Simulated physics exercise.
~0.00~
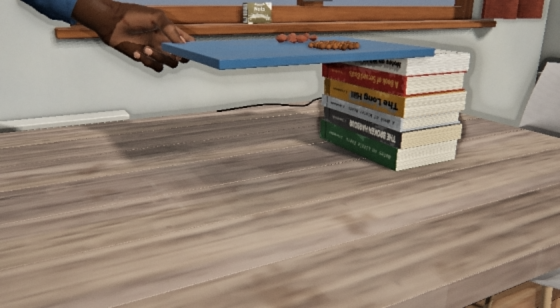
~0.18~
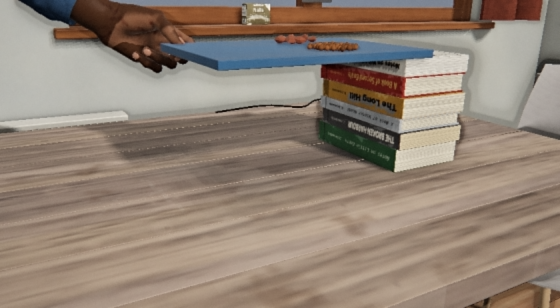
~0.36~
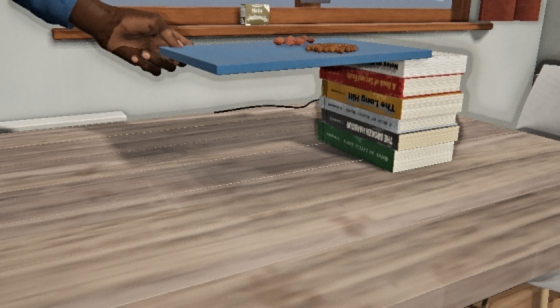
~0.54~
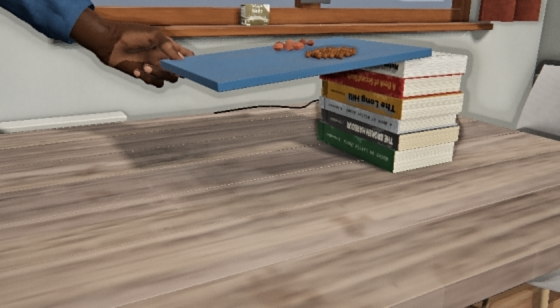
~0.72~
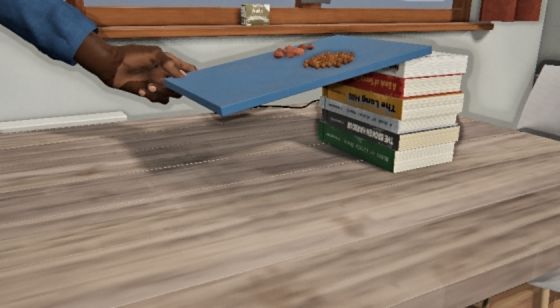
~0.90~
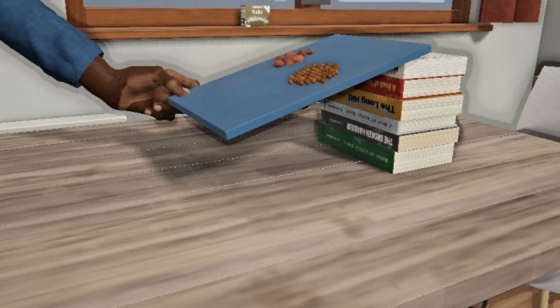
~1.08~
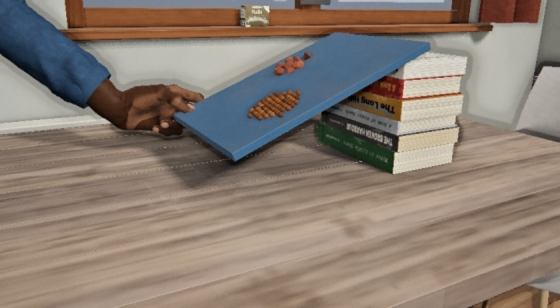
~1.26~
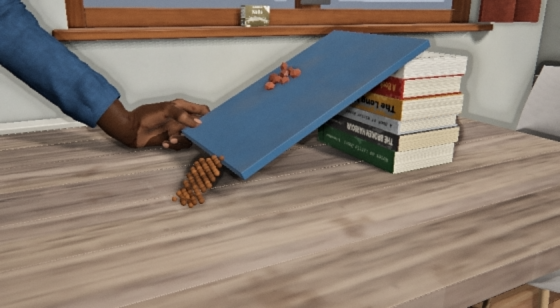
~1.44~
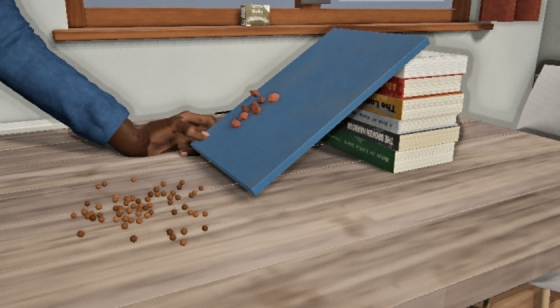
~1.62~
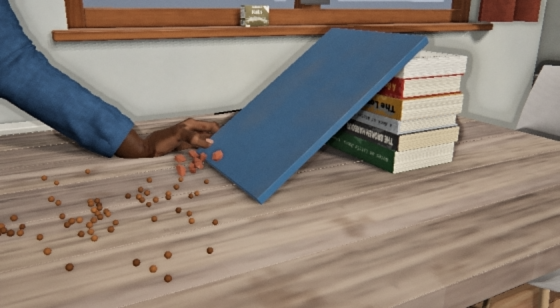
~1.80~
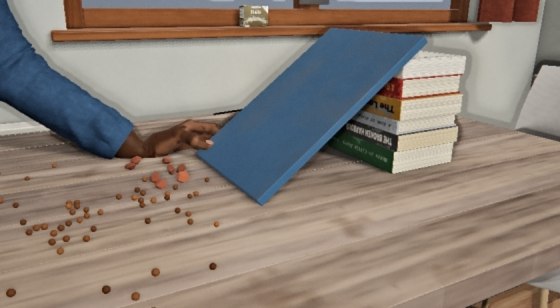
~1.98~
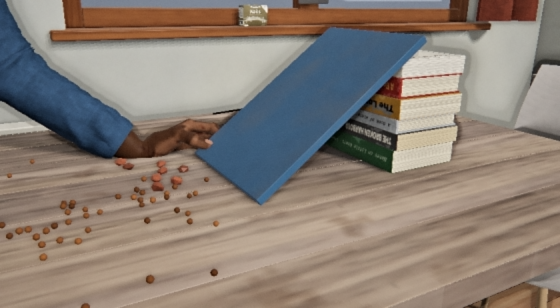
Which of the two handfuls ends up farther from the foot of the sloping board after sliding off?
The brown balls, which were the nearer handful, end up farther out across the table, while the reddish pieces stay closer to the foot of the board.
